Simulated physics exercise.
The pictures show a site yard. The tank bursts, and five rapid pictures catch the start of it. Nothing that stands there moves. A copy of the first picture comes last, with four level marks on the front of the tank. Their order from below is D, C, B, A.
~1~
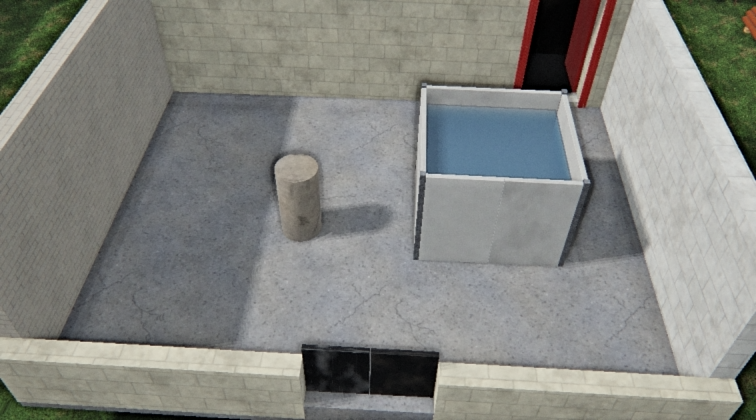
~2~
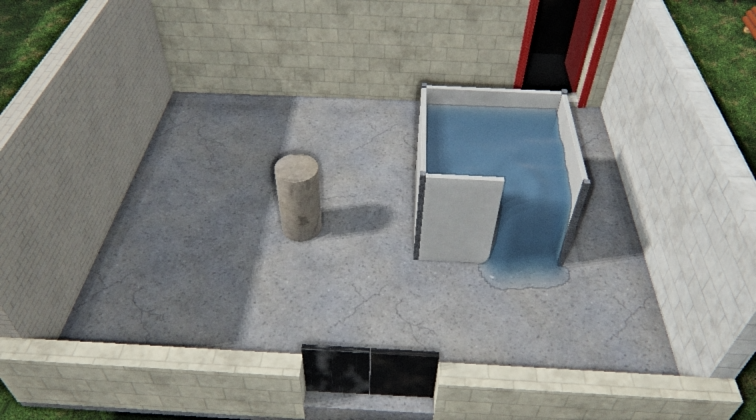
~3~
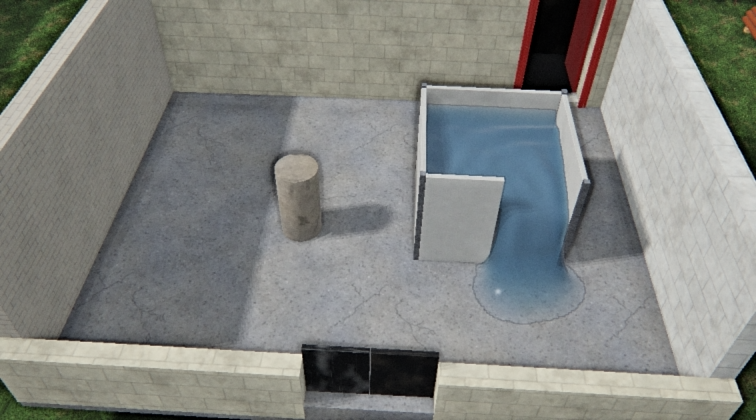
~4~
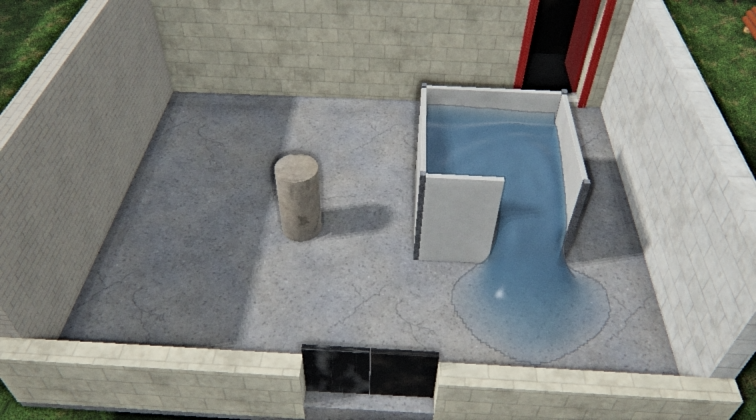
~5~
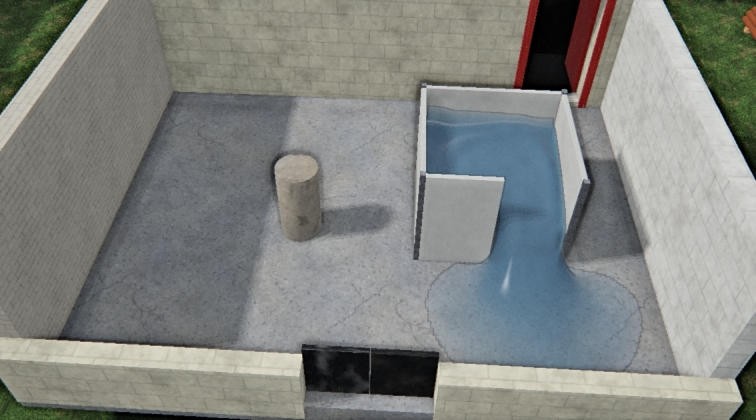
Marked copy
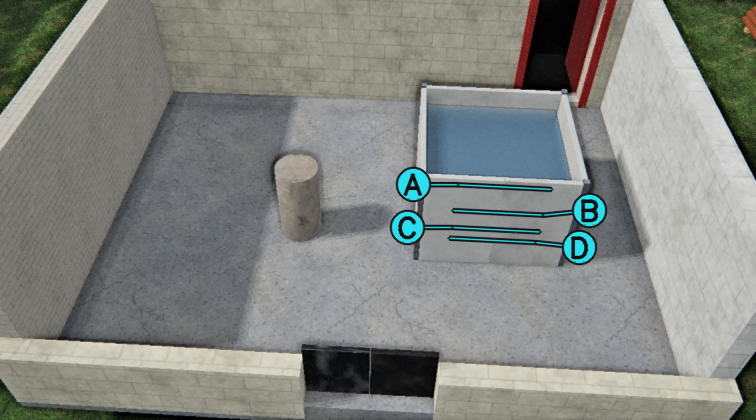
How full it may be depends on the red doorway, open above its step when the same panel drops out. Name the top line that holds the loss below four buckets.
Take C.
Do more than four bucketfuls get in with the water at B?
Yes, it does.
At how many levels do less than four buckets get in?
Two of them.
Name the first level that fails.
That would be B.
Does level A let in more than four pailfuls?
Yes.
On the marked copy, A at (503, 187); B at (498, 212); C at (495, 229); D at (493, 240); from the bottom up D, C, B, A.
Choosing A, dozens of bucketfuls pour in.
Choosing B, about 11 bucketfuls get in.
Choosing C, a bucket or two gets in.
Choosing D, nothing gets over.
